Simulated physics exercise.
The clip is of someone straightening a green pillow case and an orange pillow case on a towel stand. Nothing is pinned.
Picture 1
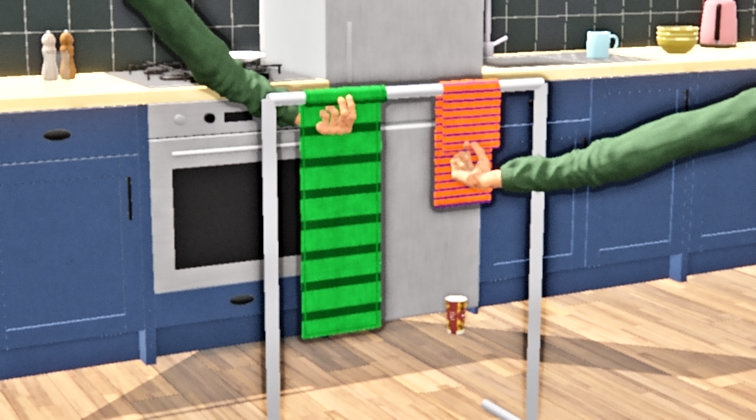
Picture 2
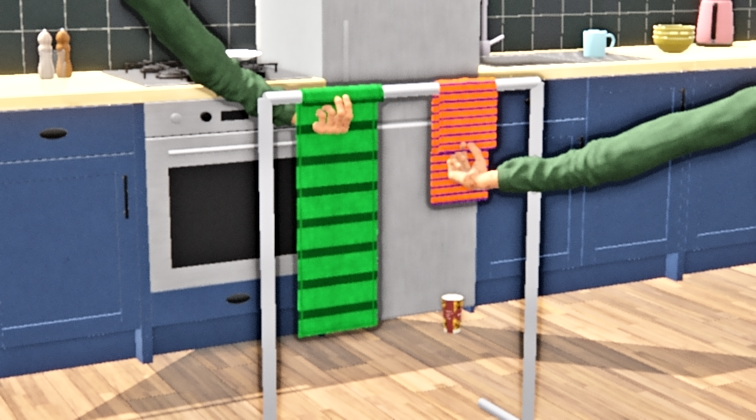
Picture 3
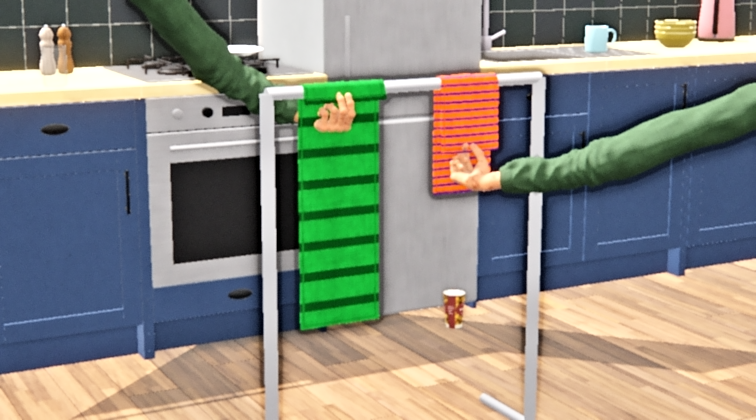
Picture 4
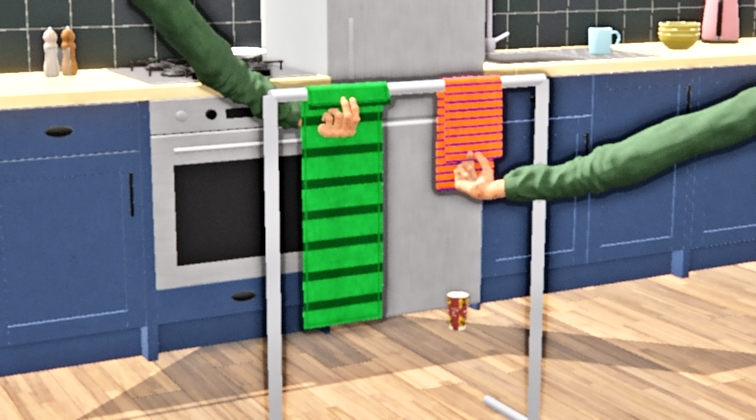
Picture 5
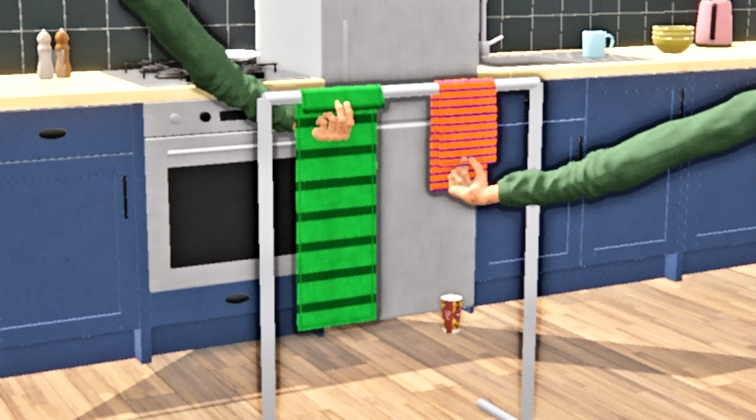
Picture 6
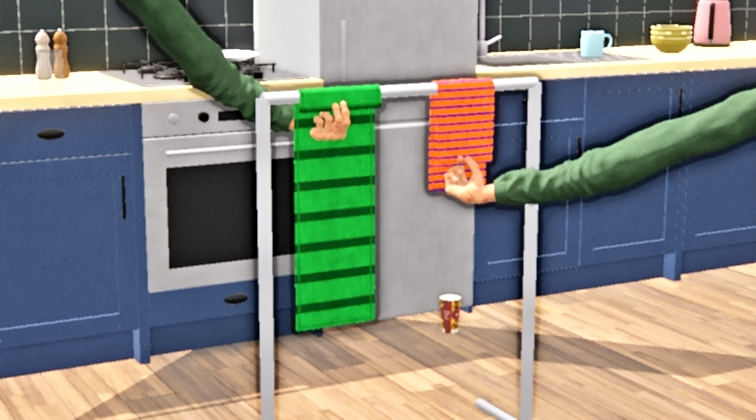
In a kitchen, two green-sleeved arms reaching to a rail, hands slightly shifting a green striped cloth and an orange striped one.
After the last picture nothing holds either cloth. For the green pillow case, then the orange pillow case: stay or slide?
The green pillow case slips to the floor, the orange pillow case keeps its place.
Then, 0.44 s later than the last view, green pillow case clear of the rail and dropping near (336, 378); orange pillow case at rest on the rail.
Then, 0.74 s later than the last view, green pillow case in a heap on the floor; orange pillow case at rest on the rail.
Finally, green pillow case in a heap on the floor; orange pillow case at rest on the rail. The green pillow case is pulled off by its long side and the orange pillow case stays on.
